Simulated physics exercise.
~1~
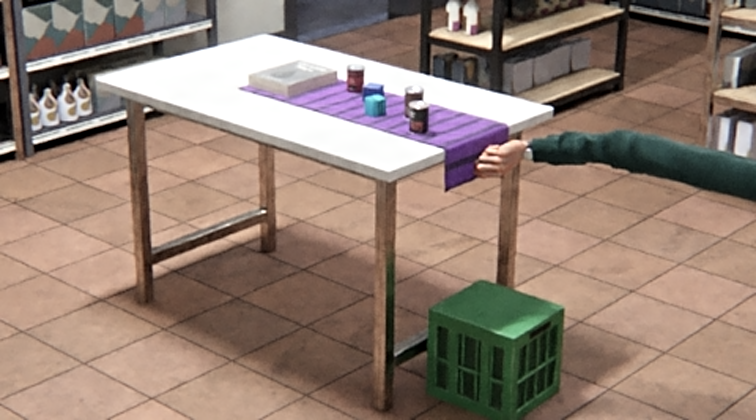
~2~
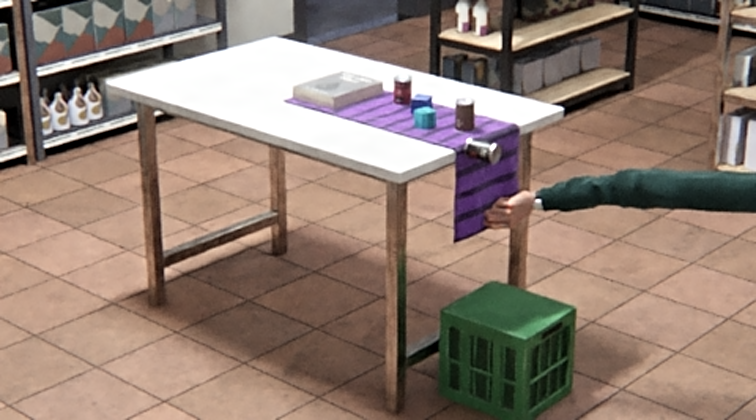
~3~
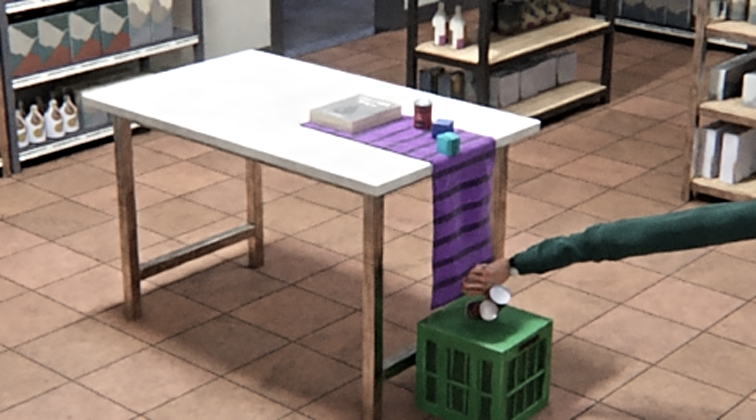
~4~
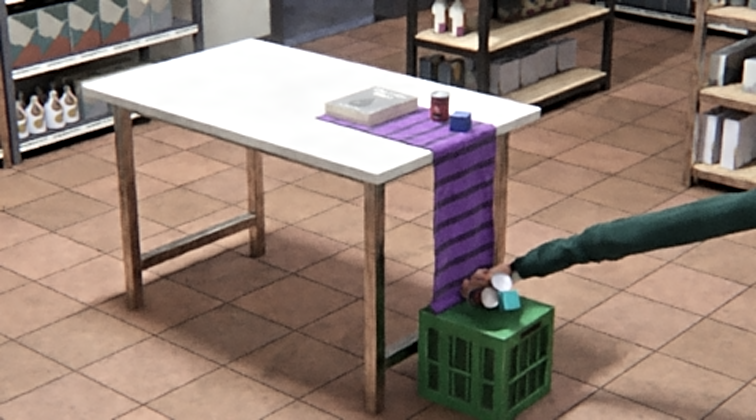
In the video, a hand draws a striped purple cloth off a white table toward a green crate, tipping a dark can over the edge, then a brown can and a turquoise cube. The cloth's end reaches the crate, while a box, red can and blue cube remain on the table.
